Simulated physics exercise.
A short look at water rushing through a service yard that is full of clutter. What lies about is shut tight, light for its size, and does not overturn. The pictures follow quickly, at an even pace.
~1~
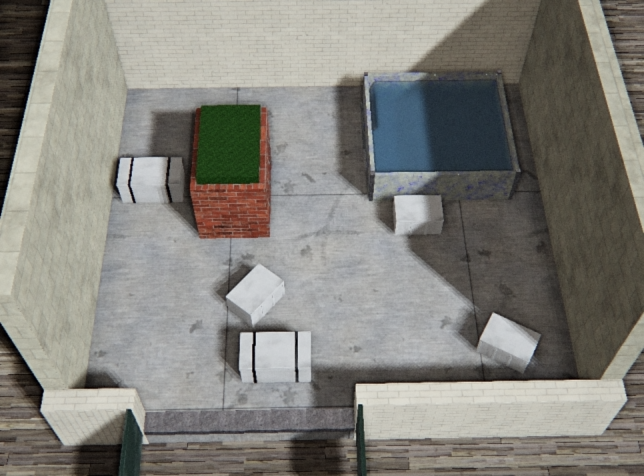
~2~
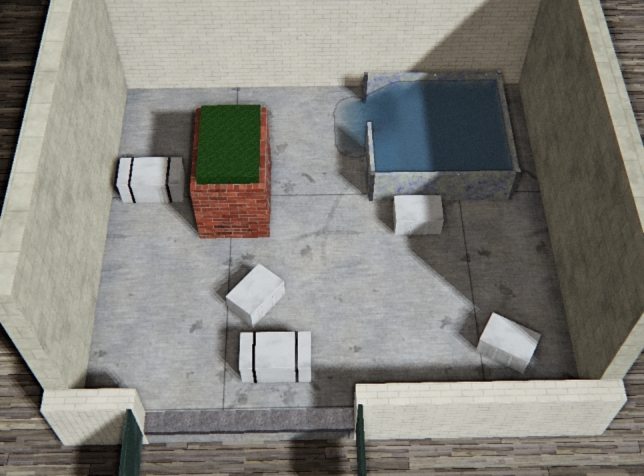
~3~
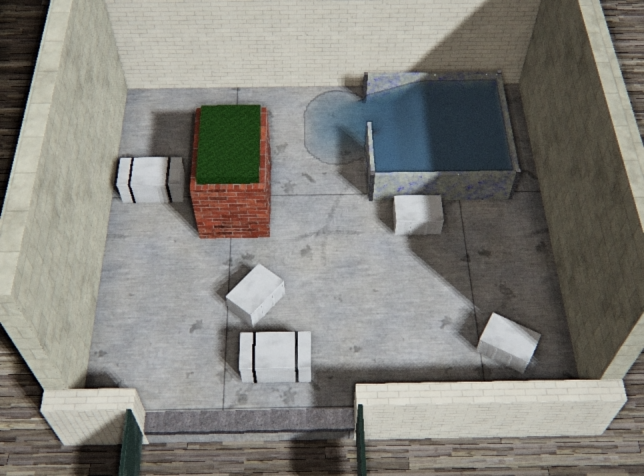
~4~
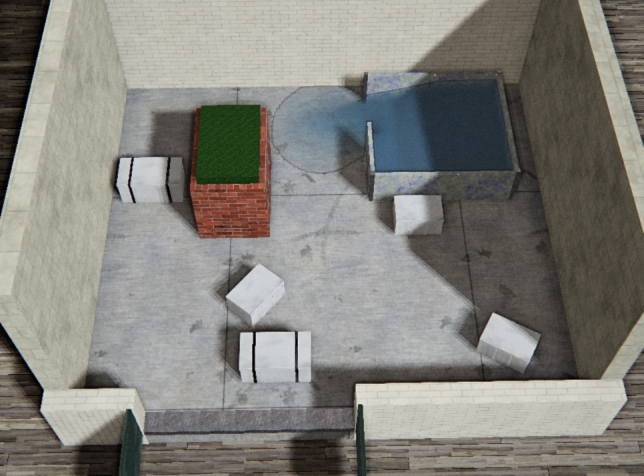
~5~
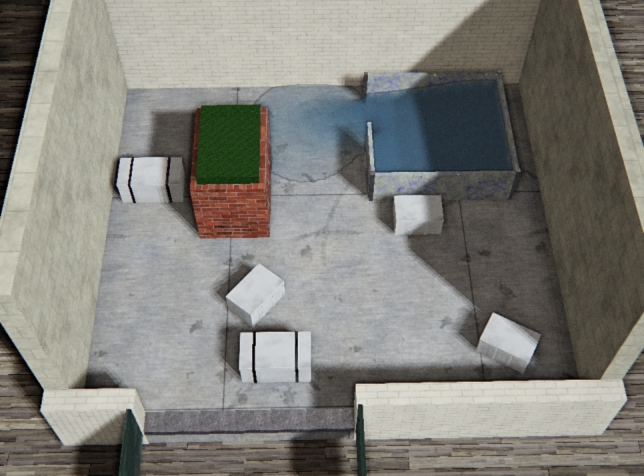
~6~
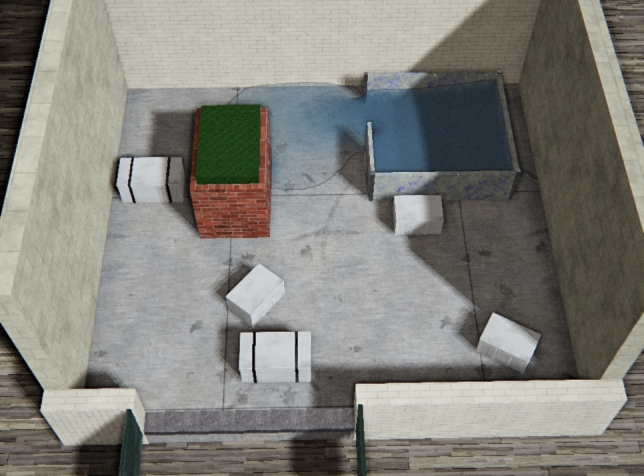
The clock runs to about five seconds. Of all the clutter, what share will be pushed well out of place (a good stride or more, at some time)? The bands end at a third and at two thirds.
That comes to not even a third.
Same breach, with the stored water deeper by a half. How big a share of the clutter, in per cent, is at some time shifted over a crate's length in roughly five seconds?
Near 60 in a hundred.
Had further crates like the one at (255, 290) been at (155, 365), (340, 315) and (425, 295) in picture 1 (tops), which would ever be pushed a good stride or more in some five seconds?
In turn: Moved that far, short of that, less than that.
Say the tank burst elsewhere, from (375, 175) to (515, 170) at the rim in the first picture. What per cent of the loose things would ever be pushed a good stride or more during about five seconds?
About 80 per cent.
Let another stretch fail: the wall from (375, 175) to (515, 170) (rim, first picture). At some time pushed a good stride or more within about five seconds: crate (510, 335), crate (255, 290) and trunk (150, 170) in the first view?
In that order: Yes, that far or more, not that far.
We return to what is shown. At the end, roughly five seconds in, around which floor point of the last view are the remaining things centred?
Roughly at (332, 308).
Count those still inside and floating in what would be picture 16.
It comes to 0.
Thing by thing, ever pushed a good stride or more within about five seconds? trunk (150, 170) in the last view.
Verdict: Moved that far.
A moment on, 0 of 5 are well off their spots; 0 afloat.
Next, 0 of 5 are well off their spots; 0 afloat.
Later, 1 of 5 are well off their spots; 0 afloat.
In the end, 1 of 5 are well off their spots, and 1 have been at some point; 0 afloat.
